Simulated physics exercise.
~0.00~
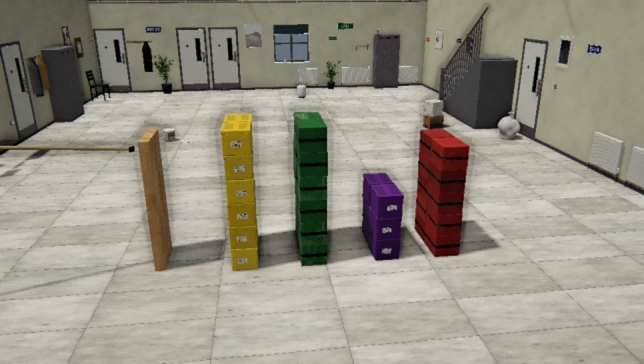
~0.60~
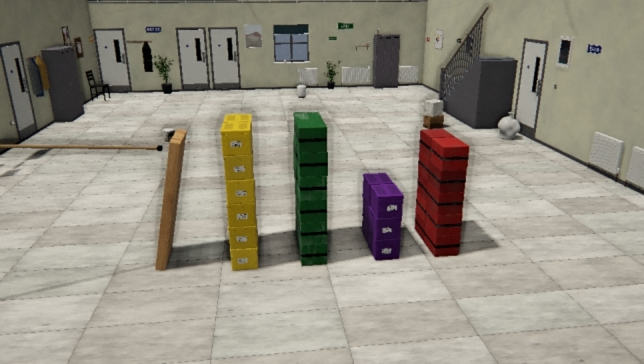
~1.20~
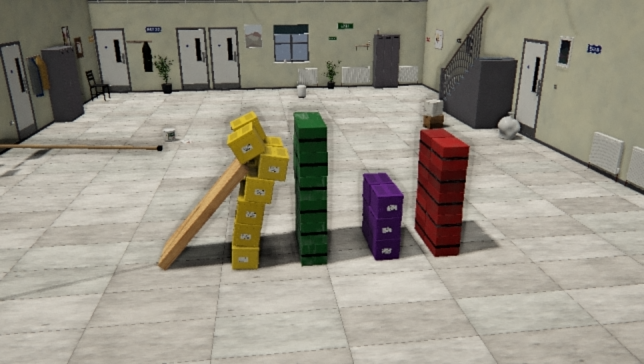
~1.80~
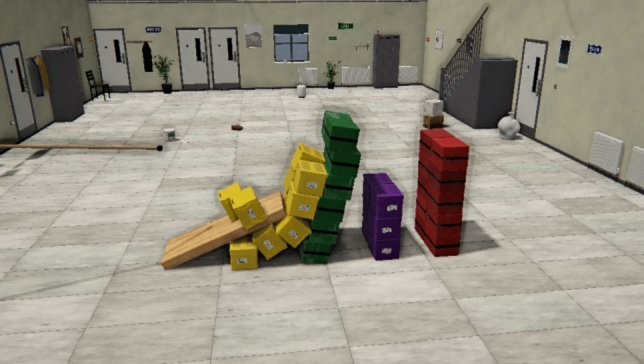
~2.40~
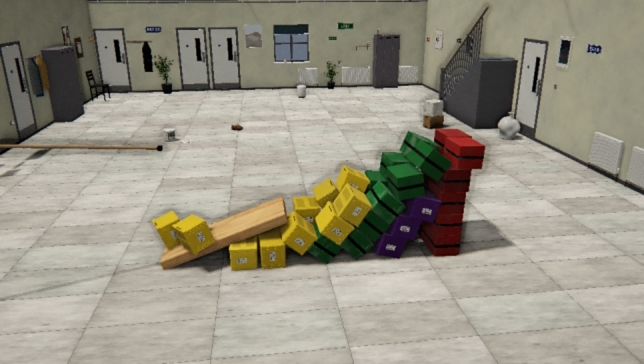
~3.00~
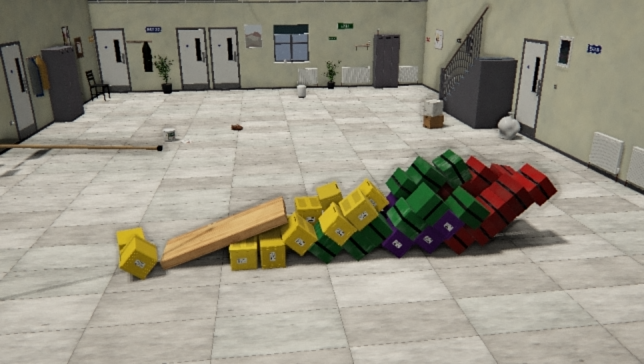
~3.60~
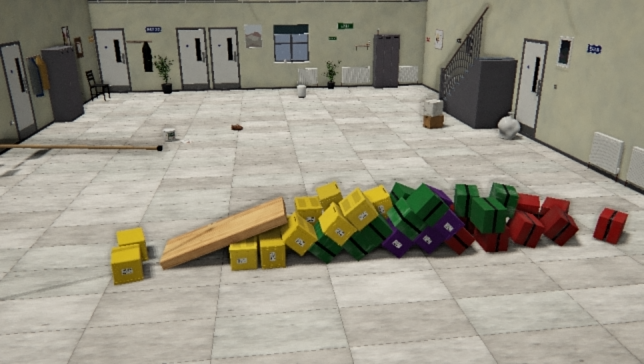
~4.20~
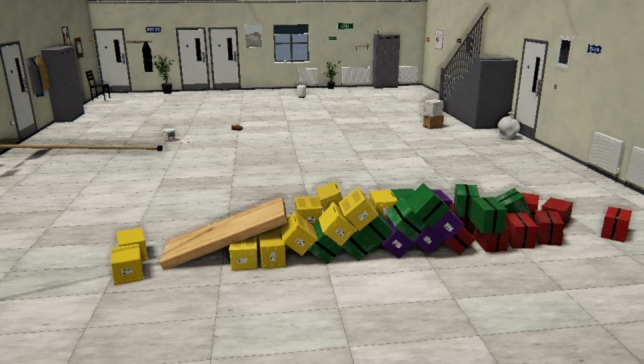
A wooden board tipping right into stacked yellow boxes, toppling green, purple and red stacks in turn into a sprawling heap.
